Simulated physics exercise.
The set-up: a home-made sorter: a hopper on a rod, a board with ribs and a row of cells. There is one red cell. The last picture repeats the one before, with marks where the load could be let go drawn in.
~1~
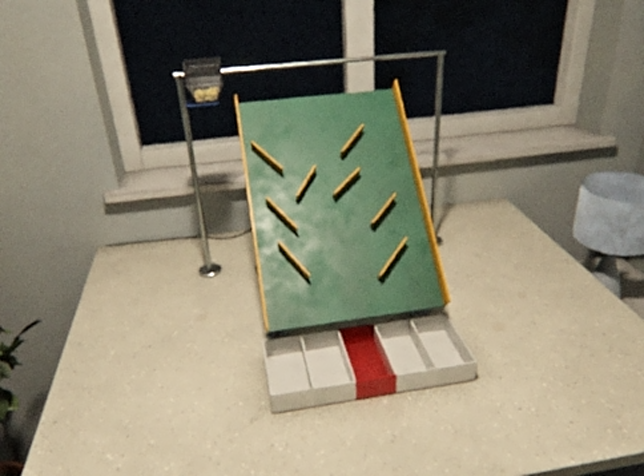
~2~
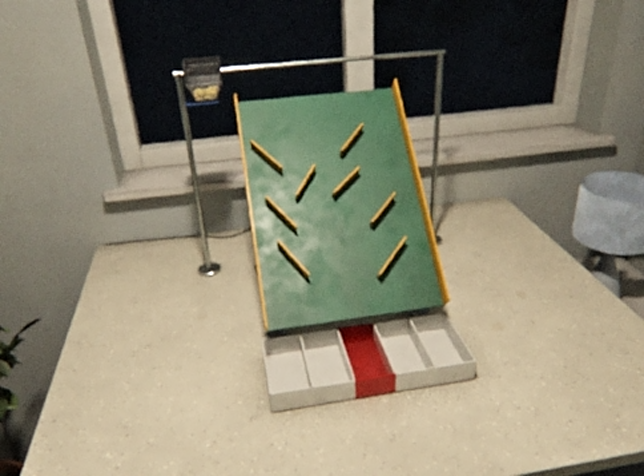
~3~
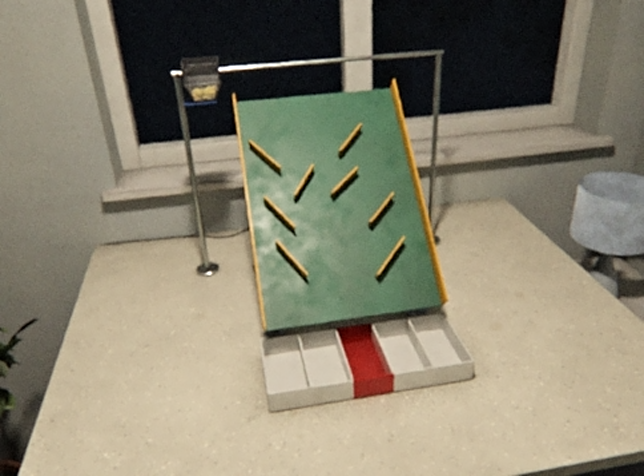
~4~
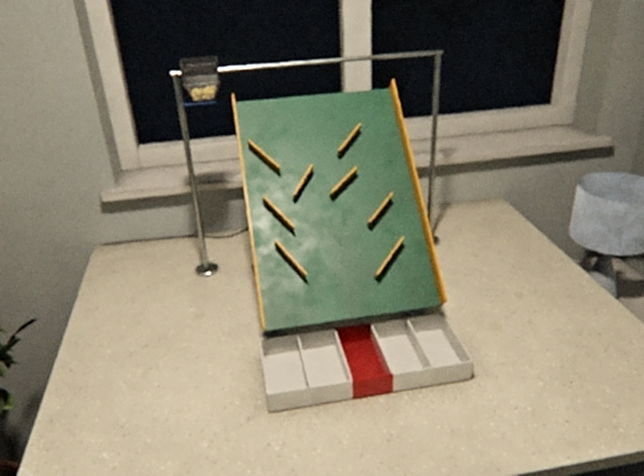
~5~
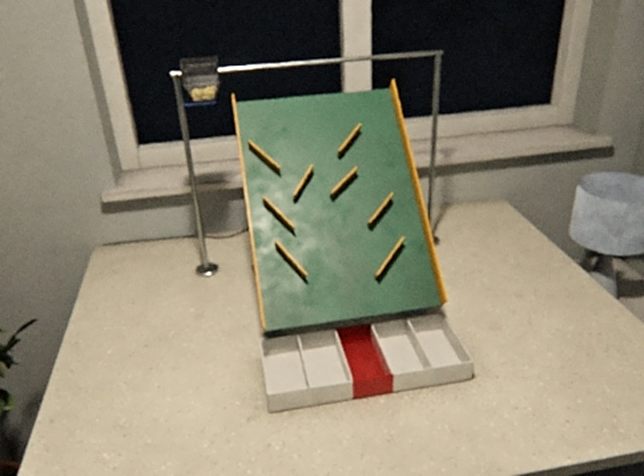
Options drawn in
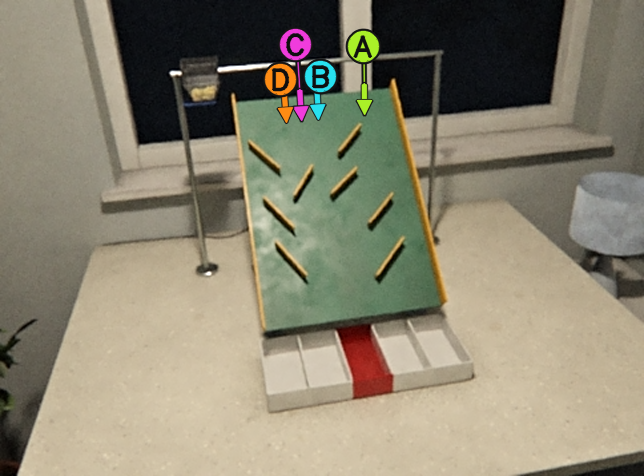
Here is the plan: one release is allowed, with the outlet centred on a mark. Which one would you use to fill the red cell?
Choose D.
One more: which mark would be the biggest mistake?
That would be A.
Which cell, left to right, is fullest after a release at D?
The third.
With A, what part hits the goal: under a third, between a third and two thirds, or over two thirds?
It is under a third.
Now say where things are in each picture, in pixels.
Hopper at (207, 97), soya beans, door shut, in the first frame.
Ribs (251, 140) to (282, 167), (341, 150) to (363, 123), (297, 194) to (315, 164), in the second frame.
Ribs (332, 192) to (358, 167), (264, 196) to (295, 227), (371, 222) to (393, 193), in the third frame.
Ribs (275, 240) to (306, 274), (377, 274) to (404, 236), in the fourth frame.
Red cell at (373, 385), number 3 of 5 from the left, in the fifth frame.
On the marked copy, mark A meets the board at (364, 109); mark B meets the board at (318, 114); mark C meets the board at (301, 115); mark D meets the board at (286, 117).
With A, a small part in the red cell, most in other cells, a small part outside the box.
With B, about a third in the red cell, about two thirds in other cells.
With C, about a third in the red cell, about half in other cells, a small part outside the box.
With D, about two thirds in the red cell, about a quarter in other cells, a stray few outside the box.
